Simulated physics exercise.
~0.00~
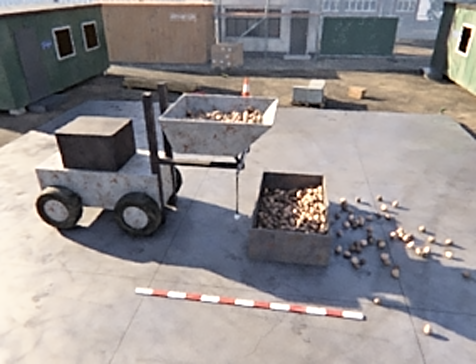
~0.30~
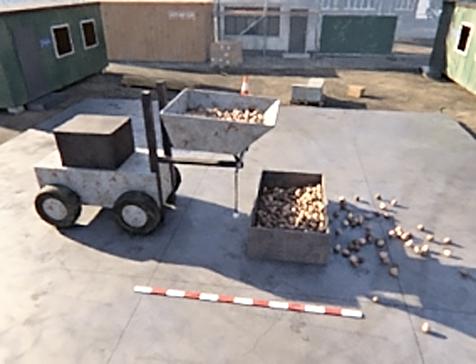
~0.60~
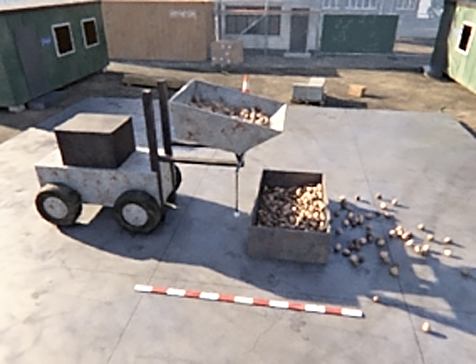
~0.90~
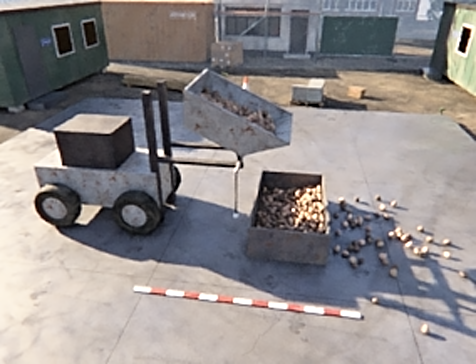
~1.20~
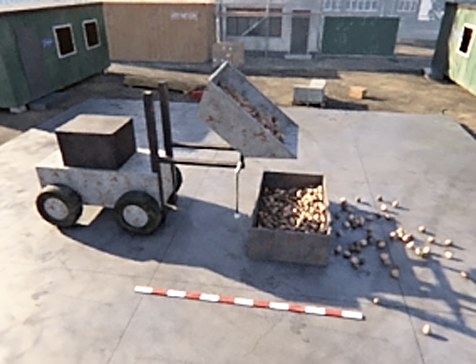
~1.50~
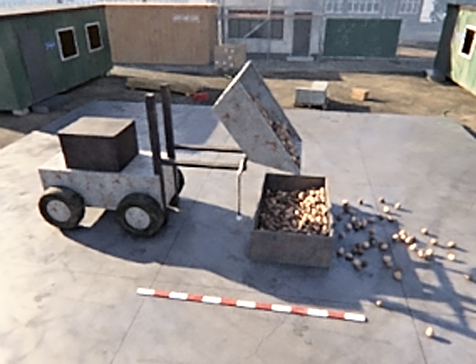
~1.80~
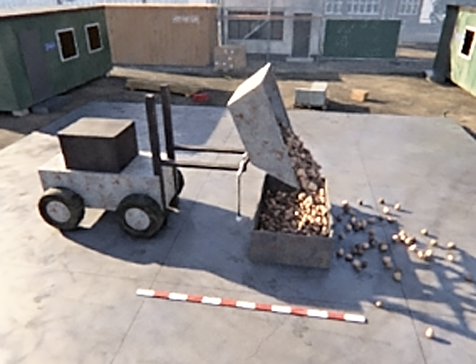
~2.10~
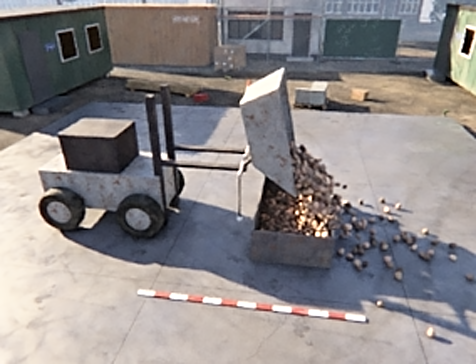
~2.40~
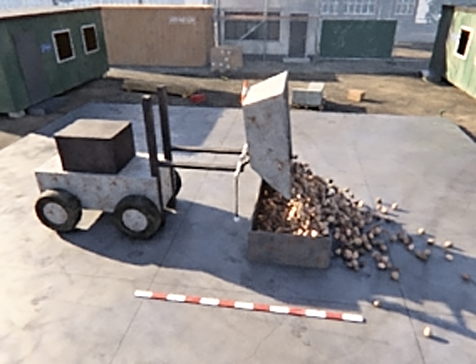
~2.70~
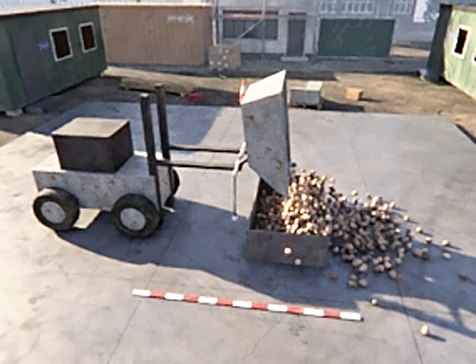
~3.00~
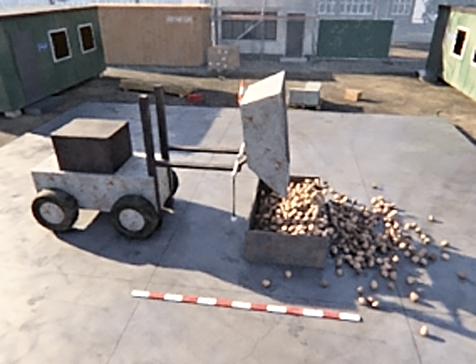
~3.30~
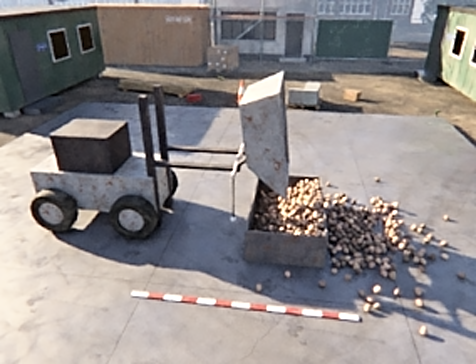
A fork truck held up a grey skip of small brown stones and tipped it steeply to the right, pouring them onto the already filled bin, where they heaped up and many spilled onto the ground beyond before everything settled, leaving the skip upended.
